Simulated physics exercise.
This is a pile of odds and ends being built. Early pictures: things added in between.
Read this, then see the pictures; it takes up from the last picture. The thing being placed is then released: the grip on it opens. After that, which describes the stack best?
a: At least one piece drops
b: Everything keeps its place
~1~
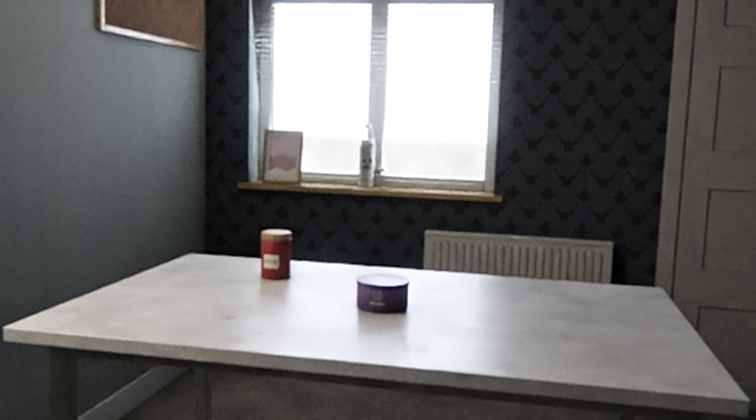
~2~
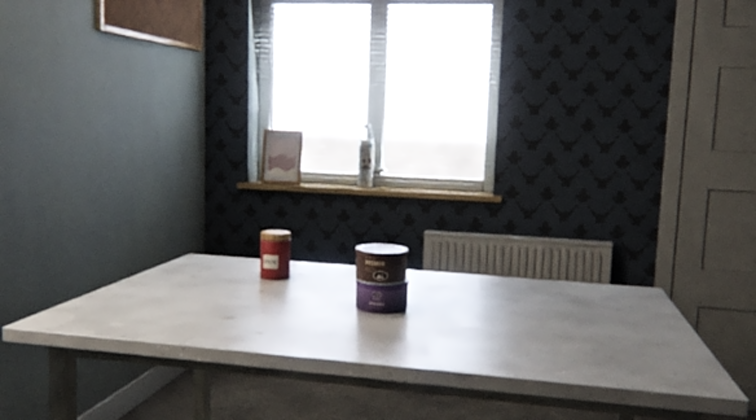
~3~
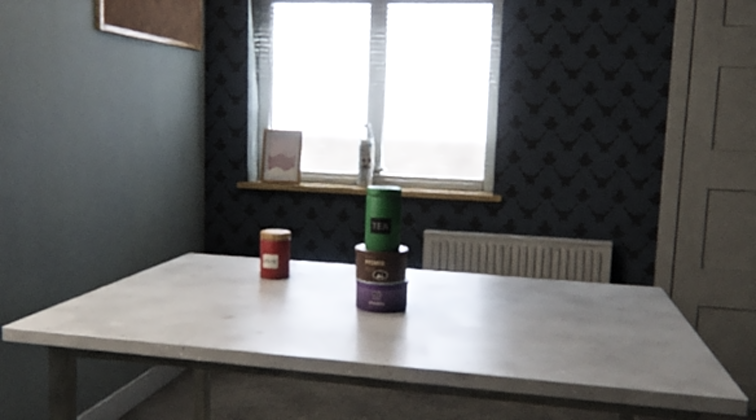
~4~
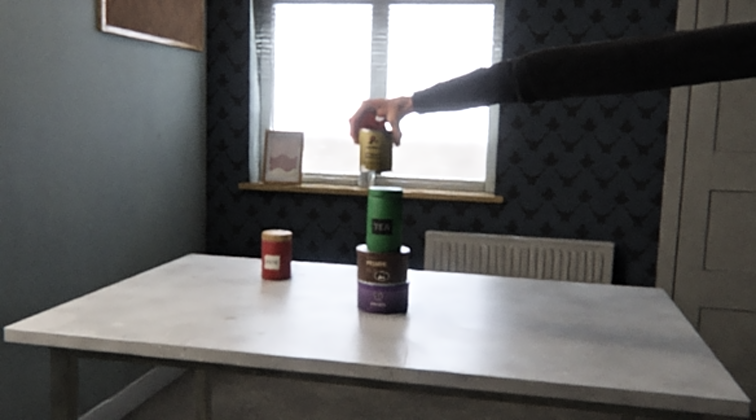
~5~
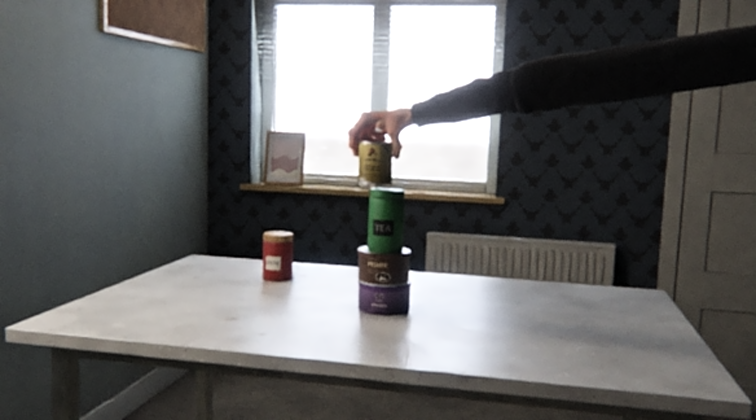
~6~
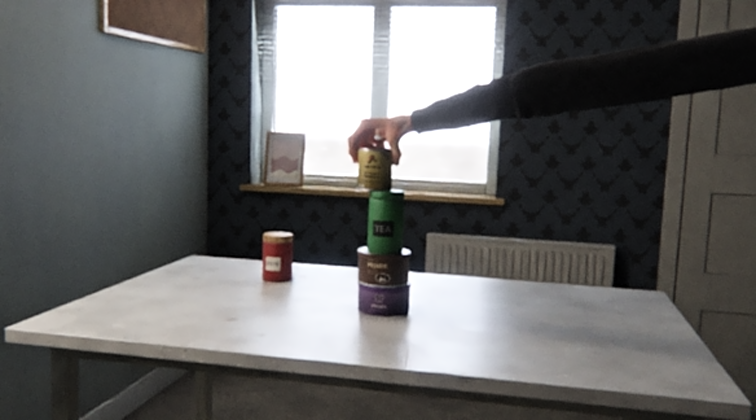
b, everything keeps its place.
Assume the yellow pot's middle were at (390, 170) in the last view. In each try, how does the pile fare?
It stays stable.
Then, 0.30 s past the last view, nothing moves.
Then, 0.70 s past the last view, yellow pot resting near (375, 170).
Finally, all 5 still in place. Final places as the last picture's camera would see them, yellow pot near (375, 170). The pile stays up.
